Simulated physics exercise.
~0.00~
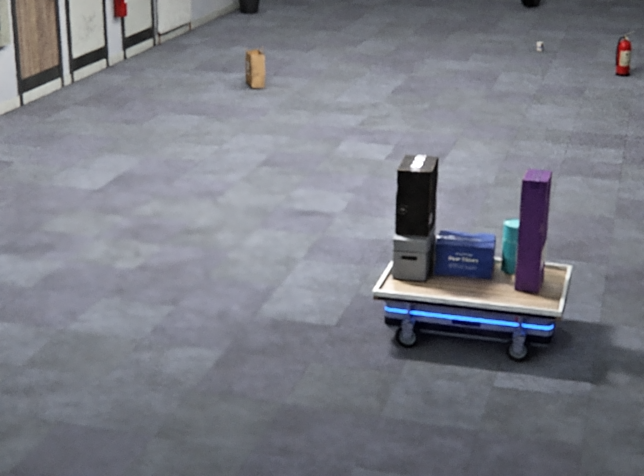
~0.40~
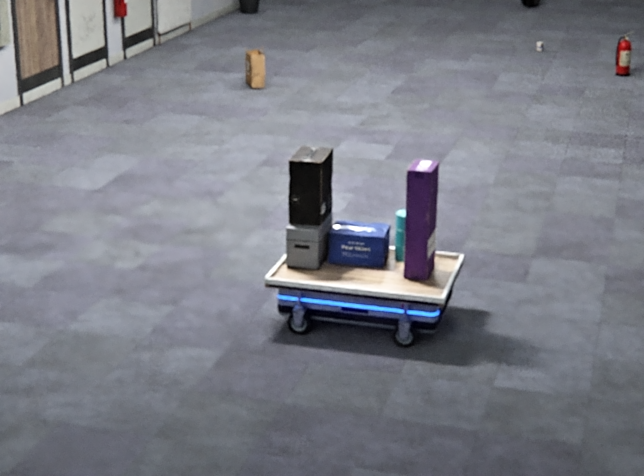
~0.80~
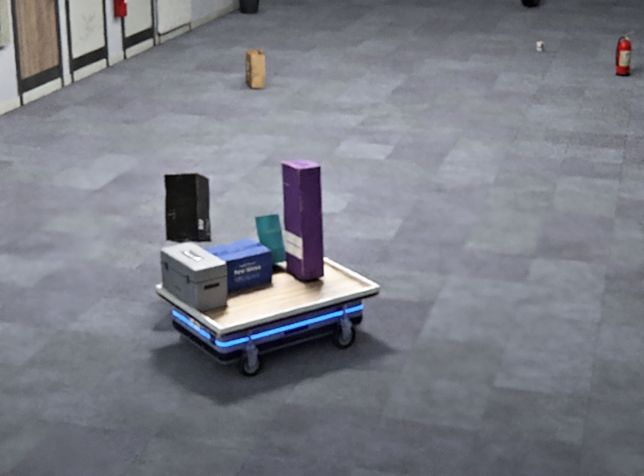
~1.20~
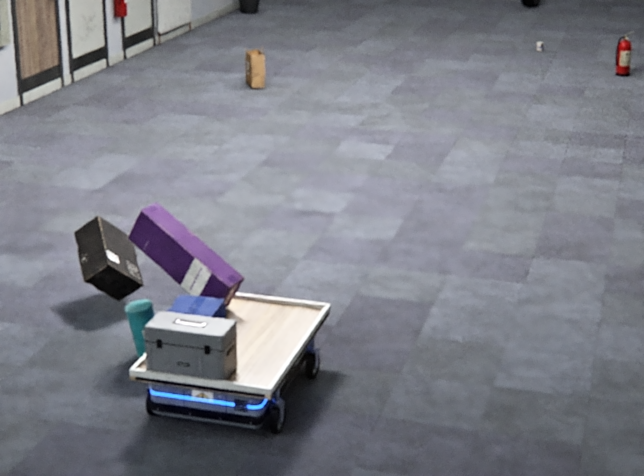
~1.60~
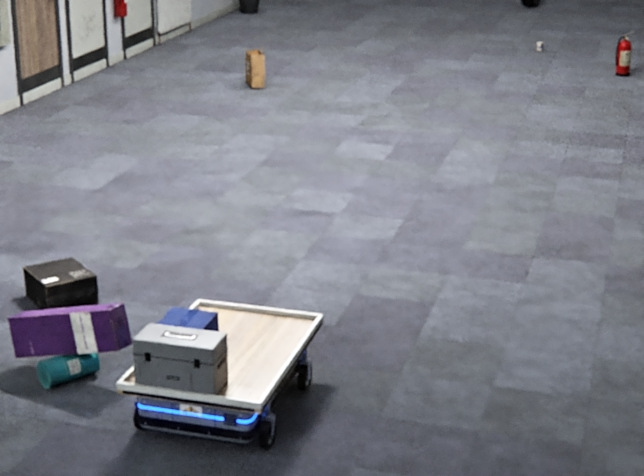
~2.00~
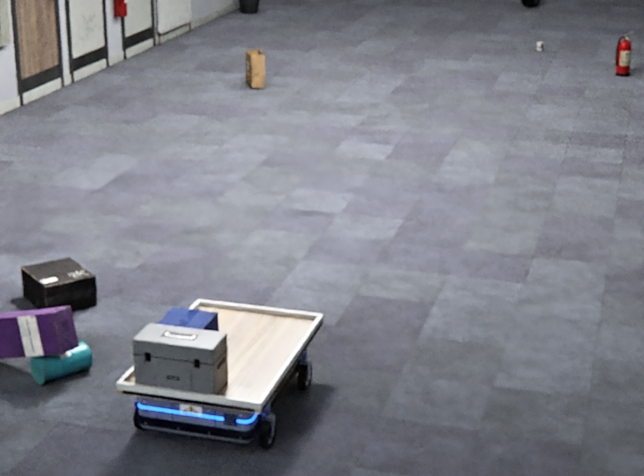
Wheeled robot cart rolling left and turning sharply, spilling black box, purple box and turquoise canister, then stopping with two items aboard.
